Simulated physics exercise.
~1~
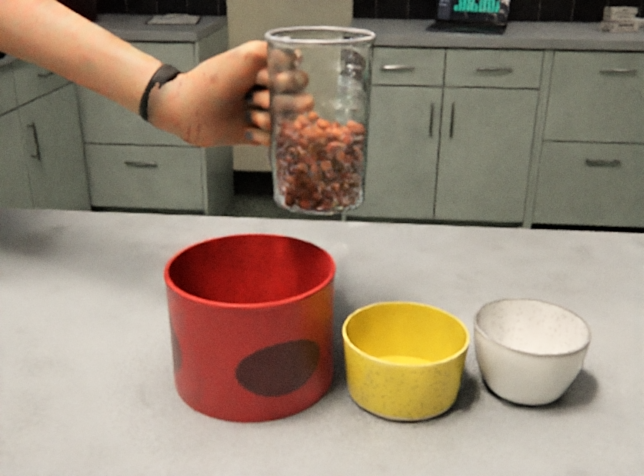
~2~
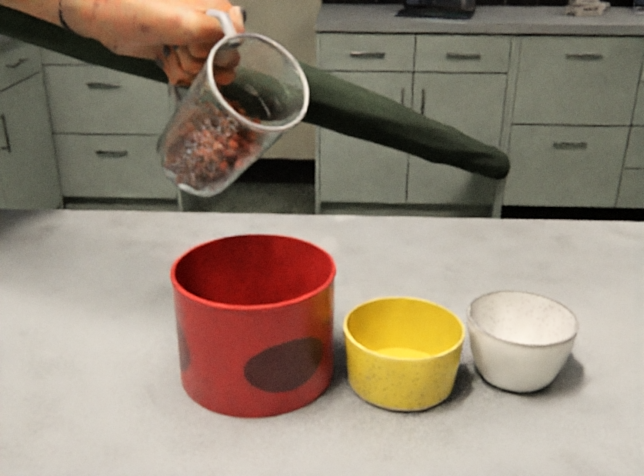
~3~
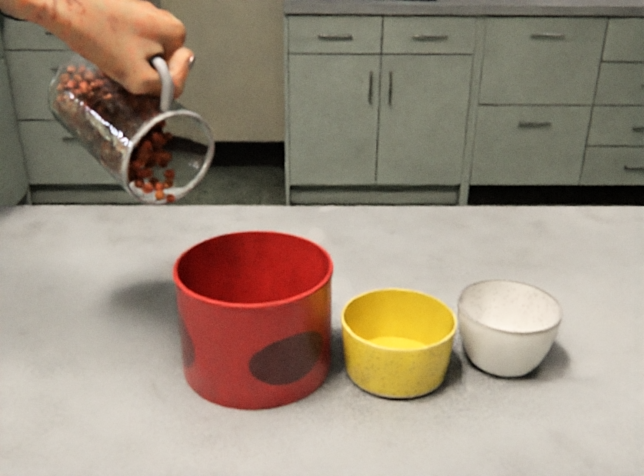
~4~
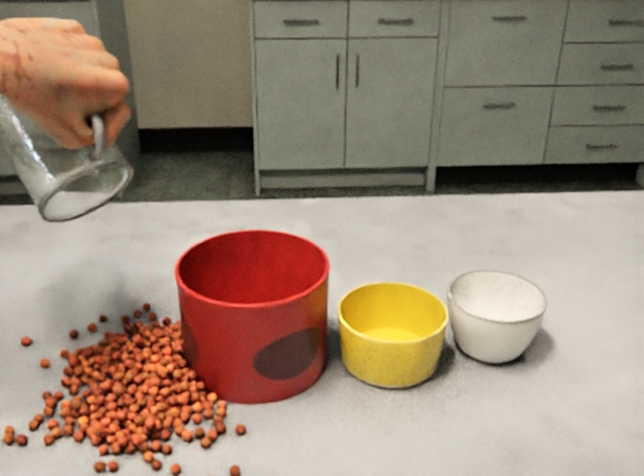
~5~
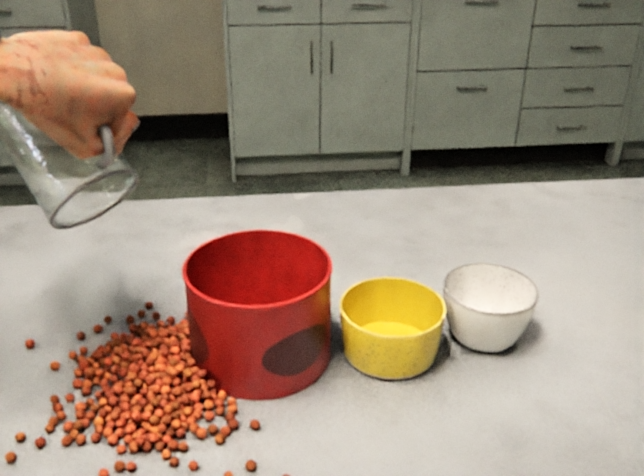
A hand holds a clear jug partly filled with small reddish-brown pellets above a grey table, where a red pot with a dark patch, a yellow dish and a white bowl stand in a row. The hand moves the jug to the left, tilting it as it goes. Beyond the left side of the red pot, the jug tips further and the pellets slide to its mouth. They spill out onto the table, missing all three containers. The emptied jug stays tilted downward in the hand, with the pellets heaped and scattered beside the red pot.
